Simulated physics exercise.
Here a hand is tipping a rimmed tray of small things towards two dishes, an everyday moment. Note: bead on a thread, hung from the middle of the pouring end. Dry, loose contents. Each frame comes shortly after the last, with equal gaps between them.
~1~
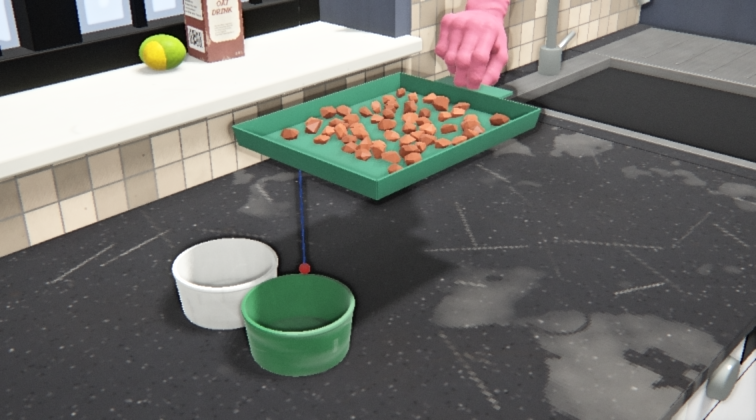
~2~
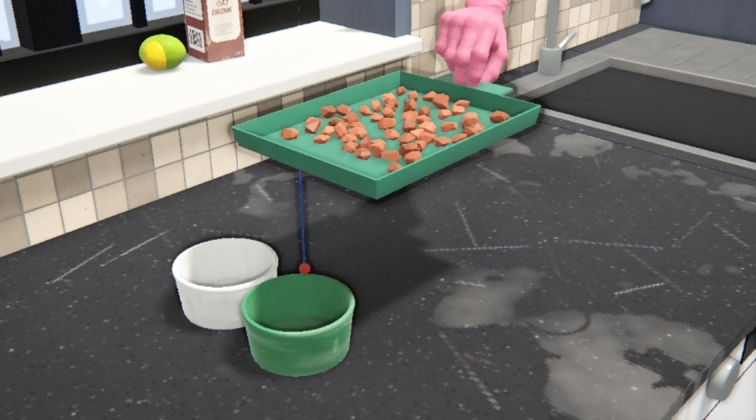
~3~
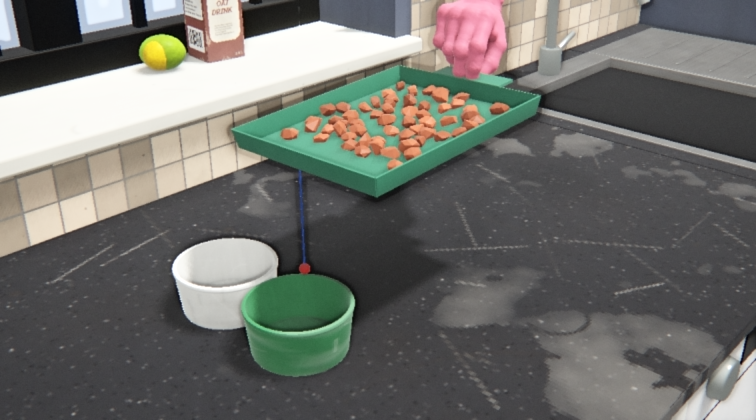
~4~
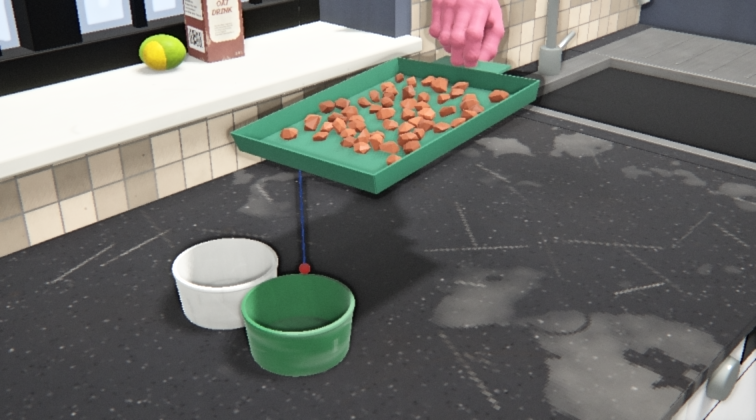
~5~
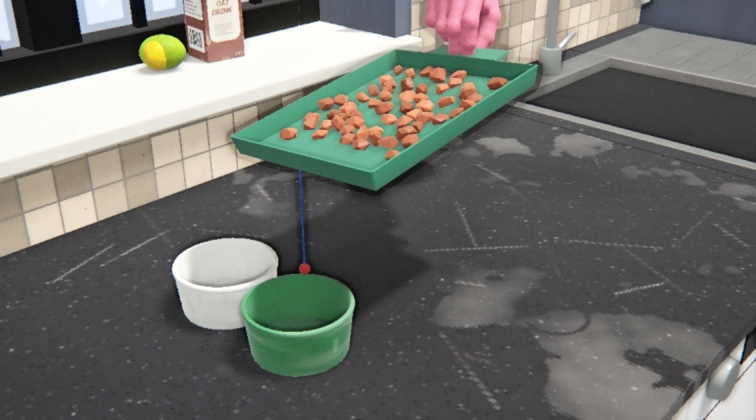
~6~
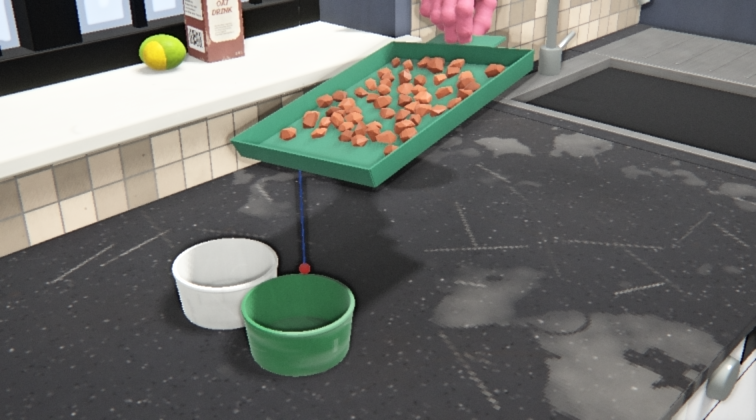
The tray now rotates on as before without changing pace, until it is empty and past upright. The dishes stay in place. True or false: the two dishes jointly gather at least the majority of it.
True, they gather the majority.
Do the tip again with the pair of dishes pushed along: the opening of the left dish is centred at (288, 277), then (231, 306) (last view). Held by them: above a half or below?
Well, a minority share the first time and a minority share the next.
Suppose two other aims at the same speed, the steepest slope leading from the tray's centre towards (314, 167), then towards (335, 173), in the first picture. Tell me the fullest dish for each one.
Okay, first try the right-side one, second try the right-side one.
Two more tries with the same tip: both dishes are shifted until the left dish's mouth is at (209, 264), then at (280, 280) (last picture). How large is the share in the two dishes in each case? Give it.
Trial 1: 50 percent; trial 2: 30 percent.
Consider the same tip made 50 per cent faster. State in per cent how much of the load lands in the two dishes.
That works out at some 90 per cent.
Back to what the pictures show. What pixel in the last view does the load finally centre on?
(233, 289).
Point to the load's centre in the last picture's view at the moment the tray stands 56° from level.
Look about (283, 126) in the last picture.
Soon after the last picture, tray tipped steeply; nearly all on the tray; a stray few in the air.
A little later, tray tipped right over; about two thirds on the tray; about a third in the left dish; a stray few in the air.
Later still, tray tipped past a quarter turn; a stray few in the right dish; nearly all in the left dish; a stray few outside both.
At rest, tray tipped past a quarter turn; a stray few in the right dish; nearly all in the left dish; a stray few outside both.
